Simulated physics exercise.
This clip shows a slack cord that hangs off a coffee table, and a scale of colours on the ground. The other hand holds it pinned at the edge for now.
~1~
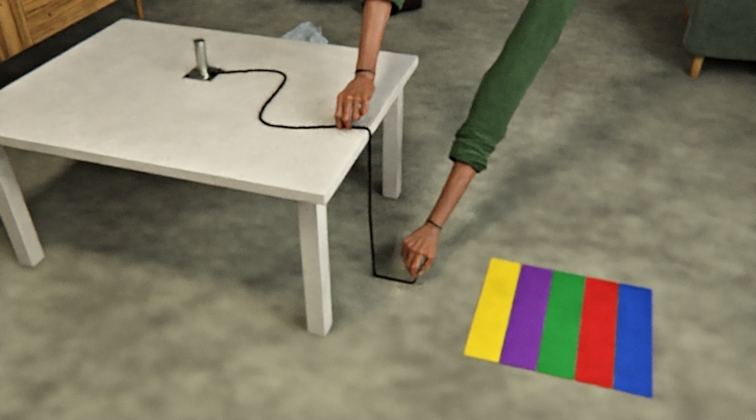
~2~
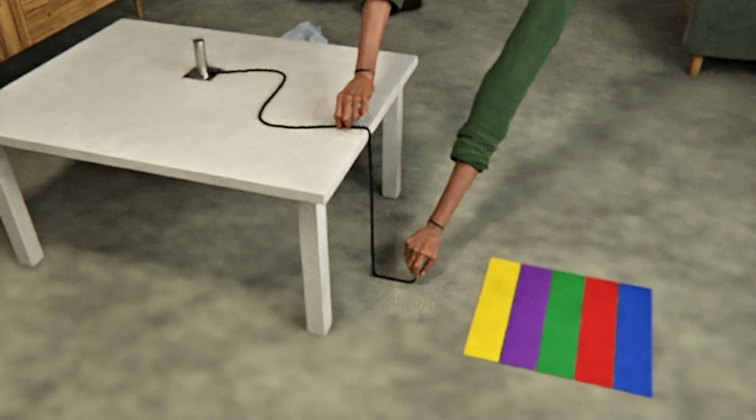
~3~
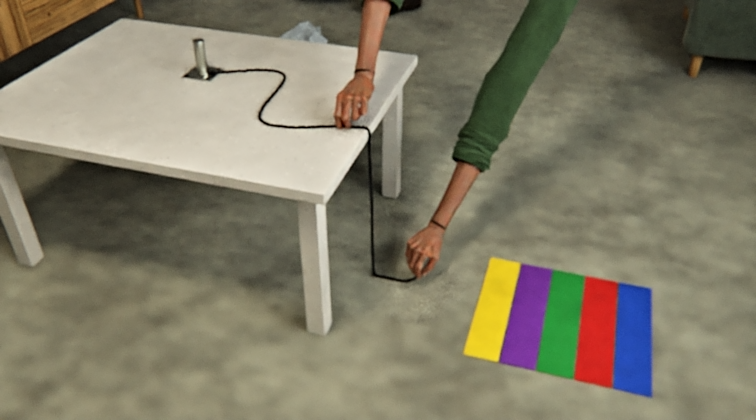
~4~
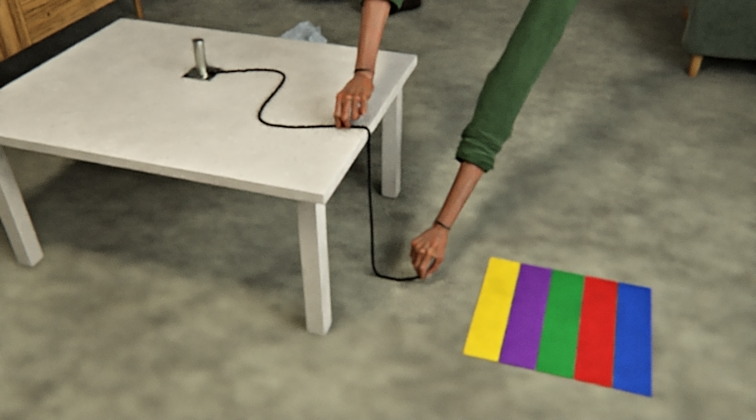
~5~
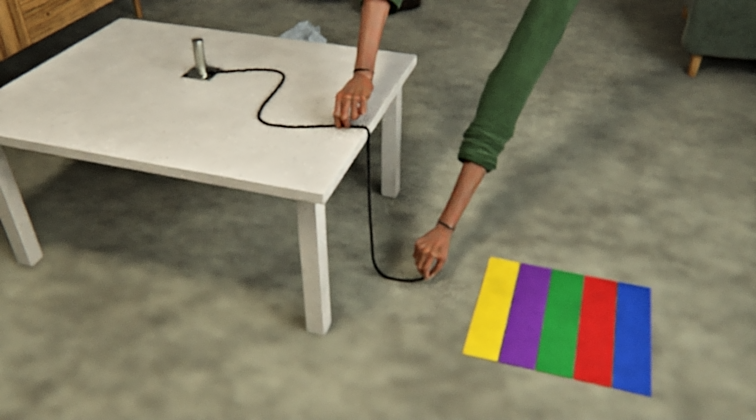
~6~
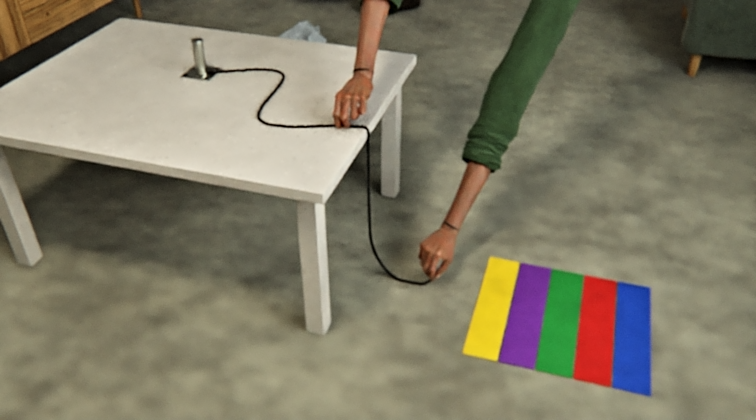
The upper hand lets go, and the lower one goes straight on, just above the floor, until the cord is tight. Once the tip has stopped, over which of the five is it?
Over the blue strip.
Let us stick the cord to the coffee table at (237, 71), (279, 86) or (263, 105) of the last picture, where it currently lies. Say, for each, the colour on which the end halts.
Strips reached, by try: Blue / red / green.
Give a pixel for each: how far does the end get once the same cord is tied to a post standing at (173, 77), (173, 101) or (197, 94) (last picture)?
The three places are (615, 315), (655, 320) and (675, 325), in that order.
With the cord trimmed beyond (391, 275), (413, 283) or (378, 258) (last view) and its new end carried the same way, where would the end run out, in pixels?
Near (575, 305), (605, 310) and (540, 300).
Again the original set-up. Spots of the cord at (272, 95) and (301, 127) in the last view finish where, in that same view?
About (313, 103), and the other about (397, 141).
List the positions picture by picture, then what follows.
The first picture shows end (417, 274); yellow (486, 339); purple (521, 347); green (558, 355); red (595, 363); blue (634, 372).
The second picture shows end (419, 274); cord through (249, 70) (278, 89) (273, 126) (356, 128) (372, 196) (373, 258).
The third picture shows end (421, 275).
The fourth picture shows end (426, 275); cord through (248, 70) (278, 89) (272, 125) (356, 127) (370, 195) (372, 258).
The fifth picture shows end (429, 276).
The sixth picture shows end (434, 277); cord through (247, 70) (277, 89) (272, 125) (355, 127) (369, 195) (377, 257).
A little later, end near (583, 307); over red.
Next, end near (621, 315); over blue.
When it is tight, end near (643, 320); over blue. Over blue.
